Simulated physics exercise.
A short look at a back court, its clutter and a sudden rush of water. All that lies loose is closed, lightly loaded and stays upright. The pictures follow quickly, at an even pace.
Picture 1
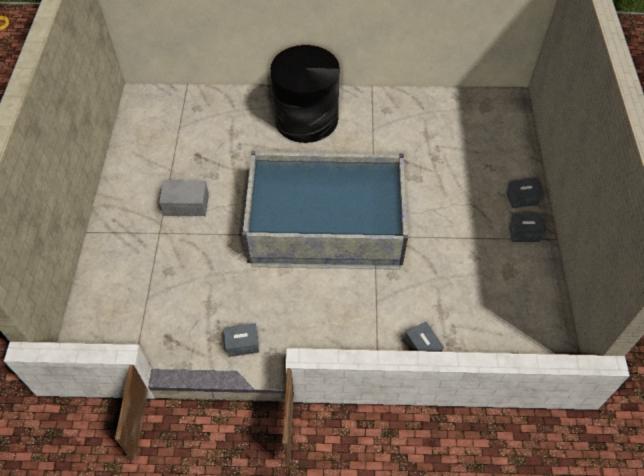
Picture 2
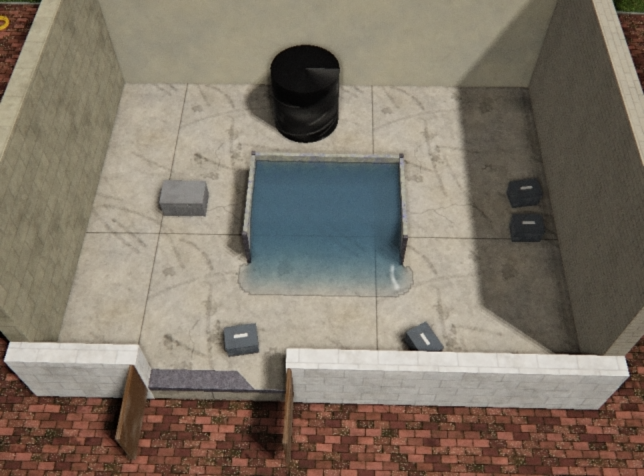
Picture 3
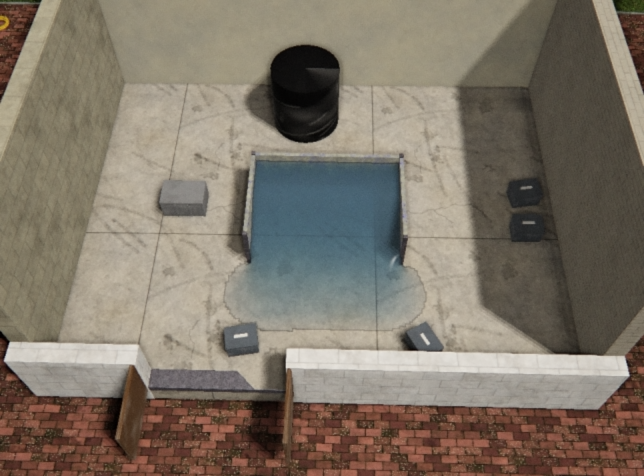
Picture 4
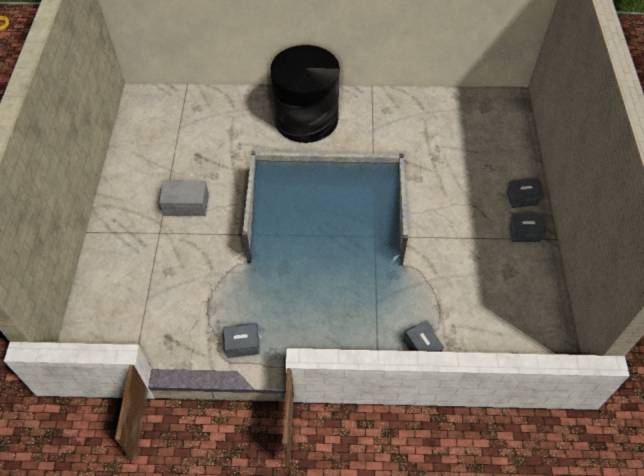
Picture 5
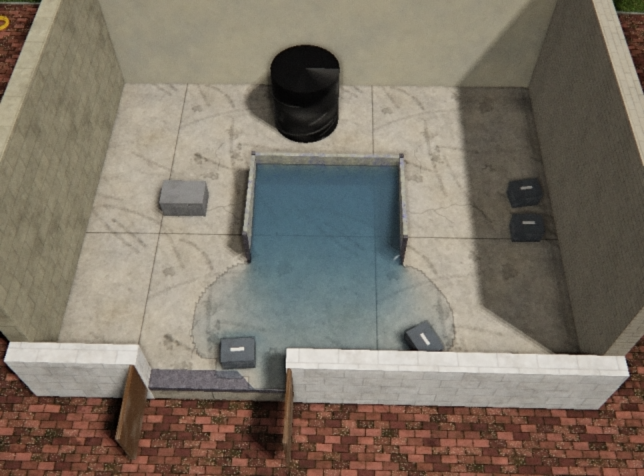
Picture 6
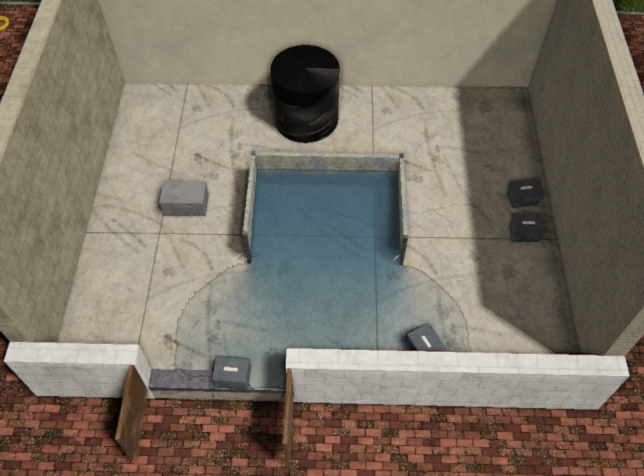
Water spreading from an open-fronted tank across a walled courtyard, nudging one dark box slightly toward the gateway as others stay put.
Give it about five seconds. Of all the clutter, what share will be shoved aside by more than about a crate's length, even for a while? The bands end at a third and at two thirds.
Share: Two thirds or more.
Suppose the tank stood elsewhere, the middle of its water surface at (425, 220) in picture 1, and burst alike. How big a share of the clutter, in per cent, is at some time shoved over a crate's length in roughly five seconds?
About 80 per cent.
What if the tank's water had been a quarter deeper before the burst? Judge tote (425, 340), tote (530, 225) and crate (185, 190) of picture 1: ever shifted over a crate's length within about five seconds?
One after the other: Shifted that much, swept aside, short of that.
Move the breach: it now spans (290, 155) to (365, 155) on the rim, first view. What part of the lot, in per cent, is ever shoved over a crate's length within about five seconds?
Near 40 in a hundred.
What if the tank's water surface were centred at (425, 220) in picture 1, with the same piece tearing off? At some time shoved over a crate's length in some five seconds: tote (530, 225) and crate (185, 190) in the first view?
In that order: Yes, never so far.
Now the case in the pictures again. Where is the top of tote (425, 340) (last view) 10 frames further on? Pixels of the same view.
Near (569, 304).
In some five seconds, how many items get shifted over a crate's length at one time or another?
The number is 4.
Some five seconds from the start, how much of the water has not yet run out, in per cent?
I make it 66 per cent.
A moment on, 1 of 5 are well off their spots; 1 afloat.
Next, 2 of 5 are well off their spots; 1 afloat.
Later, 3 of 5 are well off their spots; 2 afloat.
In the end, 4 of 5 are well off their spots, and 4 have been at some point; 1 afloat.
